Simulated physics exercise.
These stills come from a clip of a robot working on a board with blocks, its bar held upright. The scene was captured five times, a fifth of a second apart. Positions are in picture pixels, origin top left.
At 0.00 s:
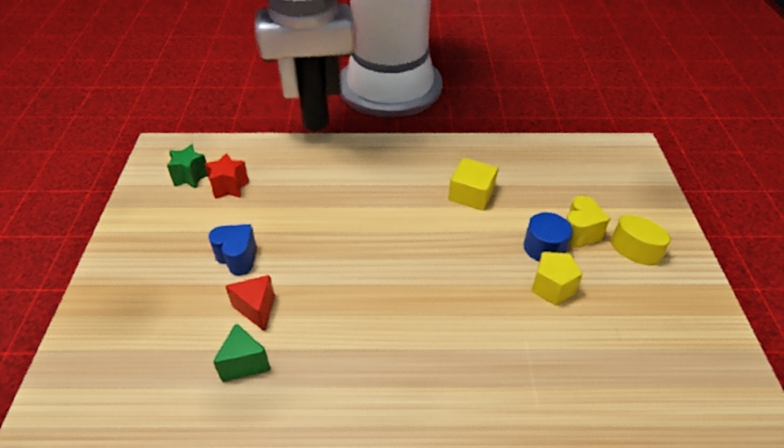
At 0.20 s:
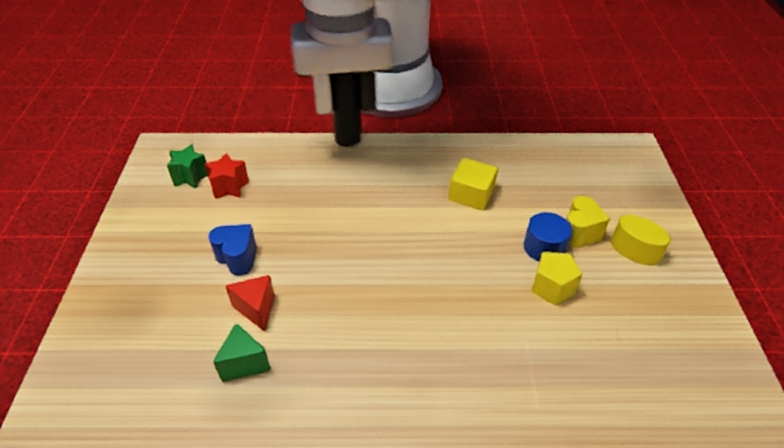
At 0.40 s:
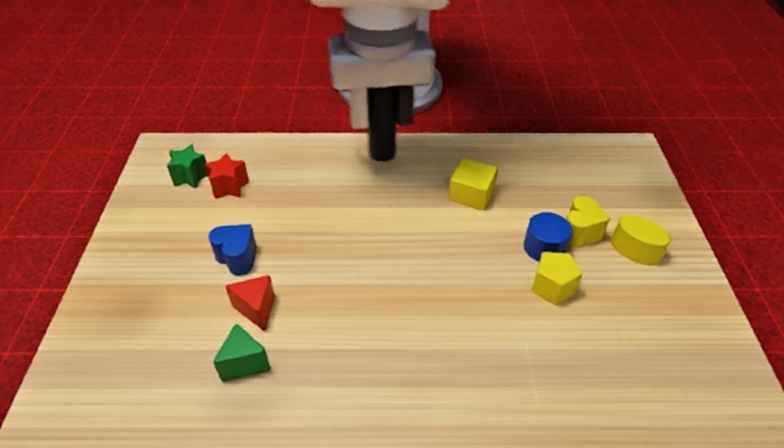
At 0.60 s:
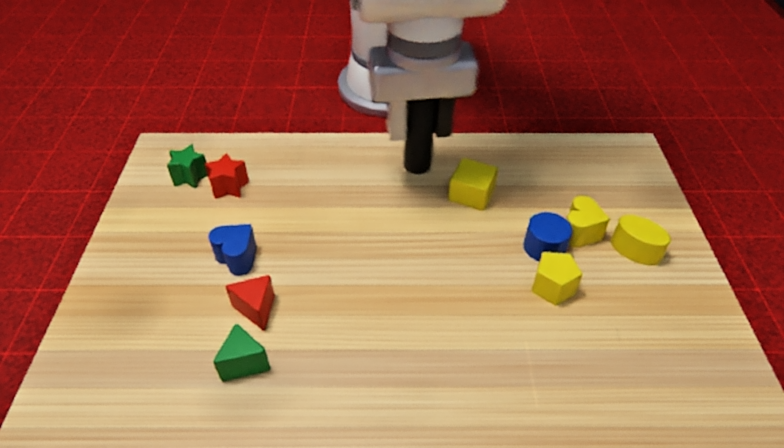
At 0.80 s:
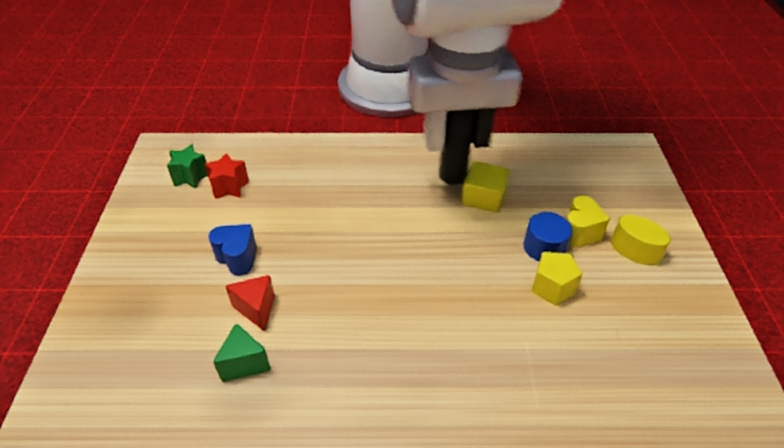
A pale wooden board lies on a red gridded floor, seen from above and in front by a still camera. Green and red stars, a blue heart and red and green triangular blocks sit at left, with a yellow cube, blue disc and yellow heart, oval and pentagon at right. A robot arm sweeps its black bar rightward and slightly nearer, then nudges the cube a little right.
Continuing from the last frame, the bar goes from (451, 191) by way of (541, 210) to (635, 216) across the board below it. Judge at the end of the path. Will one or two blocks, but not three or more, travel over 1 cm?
Final answer: Yes.
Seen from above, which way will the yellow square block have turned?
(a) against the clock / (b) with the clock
My answer is option a.
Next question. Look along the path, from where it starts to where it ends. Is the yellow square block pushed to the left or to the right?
It will end up to the left.
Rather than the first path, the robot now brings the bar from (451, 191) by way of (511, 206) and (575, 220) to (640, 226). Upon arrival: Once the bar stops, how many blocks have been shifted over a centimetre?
3 or more blocks.
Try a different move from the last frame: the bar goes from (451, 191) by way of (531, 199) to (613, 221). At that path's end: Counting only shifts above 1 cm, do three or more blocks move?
My answer is yes.
On the path given first. One third of the way, bar (514, 190); yellow square block (550, 185), turned 25° anticlockwise.
Two thirds of the way, bar (578, 199); yellow square block (611, 186), turned 35° anticlockwise; yellow heart (600, 215), turned 55° clockwise.
At the end, bar (641, 201); yellow square block (663, 178), turned 80° anticlockwise; blue disc still; yellow heart (603, 215), turned 75° clockwise; yellow oval (650, 233).
